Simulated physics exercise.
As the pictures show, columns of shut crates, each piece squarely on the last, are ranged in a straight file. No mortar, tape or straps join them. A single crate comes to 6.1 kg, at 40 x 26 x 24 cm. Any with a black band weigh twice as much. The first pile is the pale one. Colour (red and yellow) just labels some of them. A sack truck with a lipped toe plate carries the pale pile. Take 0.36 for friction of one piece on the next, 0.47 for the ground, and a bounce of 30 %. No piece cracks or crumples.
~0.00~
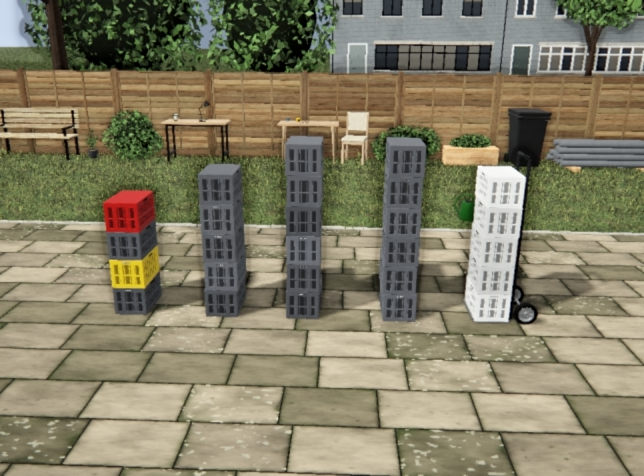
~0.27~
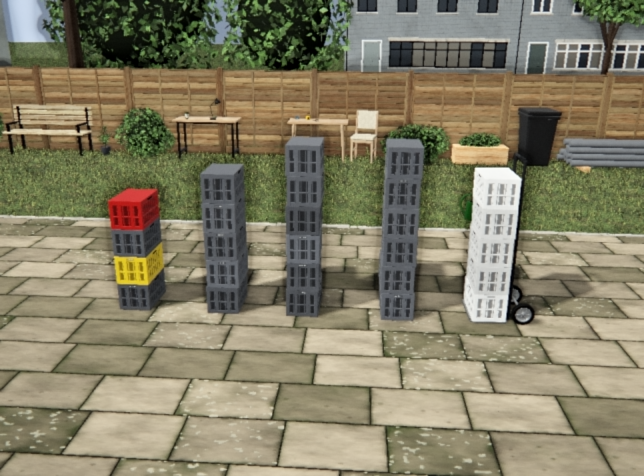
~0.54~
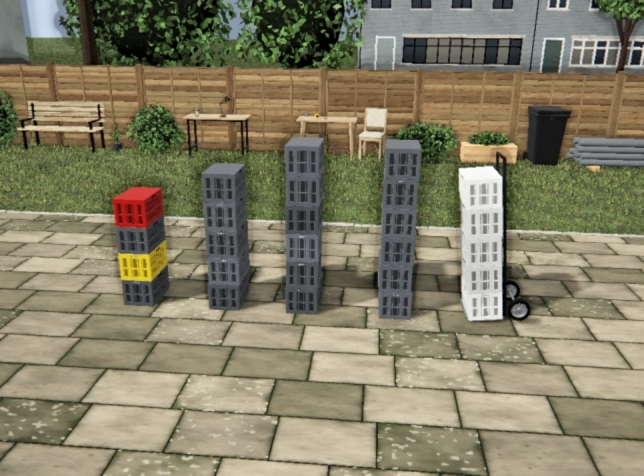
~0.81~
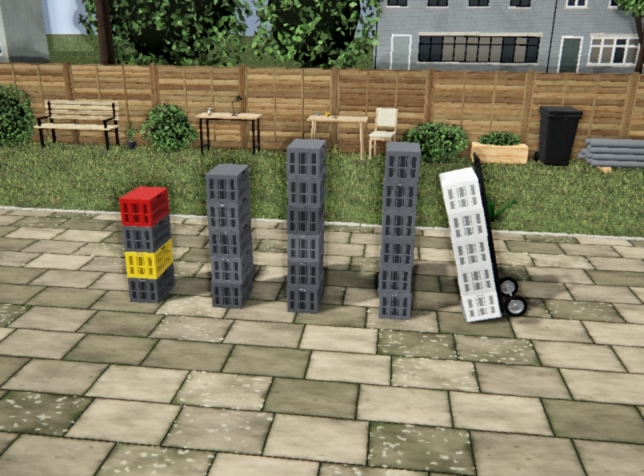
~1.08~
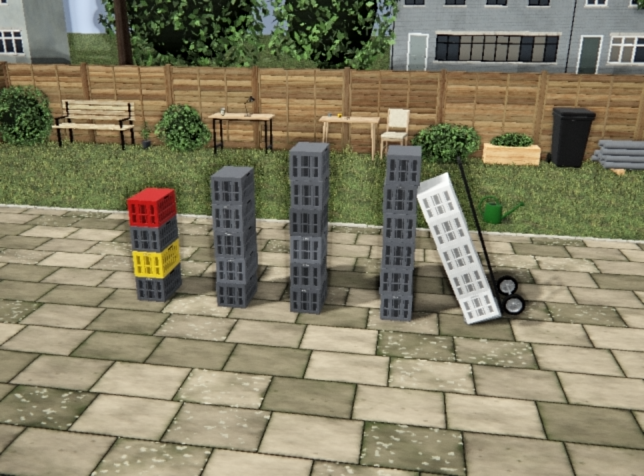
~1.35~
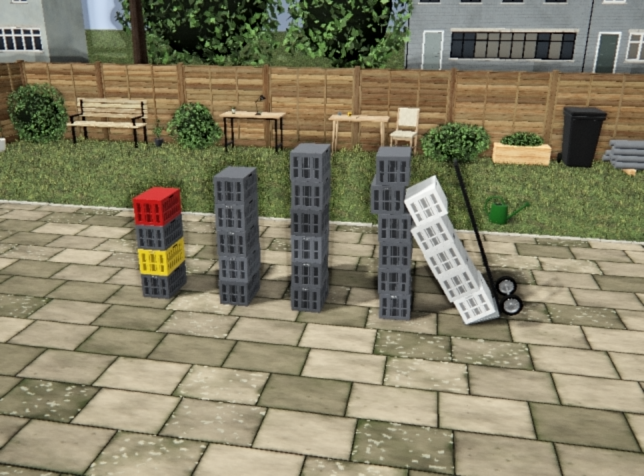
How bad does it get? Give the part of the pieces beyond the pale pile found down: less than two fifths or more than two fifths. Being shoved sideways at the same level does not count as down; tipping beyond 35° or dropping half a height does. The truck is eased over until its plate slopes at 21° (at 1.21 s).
It comes to upwards of two fifths.
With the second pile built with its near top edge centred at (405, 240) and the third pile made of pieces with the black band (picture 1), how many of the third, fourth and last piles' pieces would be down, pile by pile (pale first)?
Then third 0, fourth 0, last 0.
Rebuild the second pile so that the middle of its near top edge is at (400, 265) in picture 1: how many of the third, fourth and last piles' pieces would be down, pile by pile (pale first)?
Then third 0, fourth 0, last 0.
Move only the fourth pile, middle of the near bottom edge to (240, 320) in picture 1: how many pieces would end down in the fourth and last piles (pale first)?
Then fourth 5, last 3.
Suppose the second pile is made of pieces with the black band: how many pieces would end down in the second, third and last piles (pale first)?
In that case second 0, third 0, last 0.
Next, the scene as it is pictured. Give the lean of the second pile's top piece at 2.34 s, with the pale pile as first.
About 20°.
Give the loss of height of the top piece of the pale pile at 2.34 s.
Roughly 40 cm.
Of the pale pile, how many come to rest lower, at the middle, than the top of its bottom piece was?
2 pale pieces.
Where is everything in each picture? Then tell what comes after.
In the first frame (pixels give the middle of a visible side; the camera moves round a little), truck frame (526, 193) 0° forward; red crate (121, 218); yellow crate (127, 275); none of the others has stirred.
The second frame shows truck frame (522, 195) 1° forward; red crate (126, 216).
The third frame shows truck frame (505, 193) 6° forward, top of the pale pile leaning 6°; red crate (130, 214); none of the others has stirred.
The fourth frame shows truck frame (484, 193) 14° forward, top of the pale pile leaning 14°; red crate (136, 213); none of the others has stirred.
The fifth frame shows truck frame (469, 196) 20° forward, top of the pale pile leaning 24°; red crate (143, 214); none of the others has stirred.
The sixth frame shows truck frame (466, 198) 21° forward, top of the pale pile leaning 29°; red crate (148, 213); yellow crate (153, 263); movement in 4 of them.
After 2.34 s, 5 of the pale pile down; 5 of the 21 other crates down.
After 3.26 s, 5 of the pale pile down; 16 of the 21 other crates down; red crate 22° from how it stood; yellow crate 6° from how it stood.
In the end (5.8 s), 5 of the pale pile down; 19 of the 21 other crates down; yellow crate on its side; red crate 71 cm lower. That is 90 per cent. From the last view, middles, yellow crate near (103, 274).
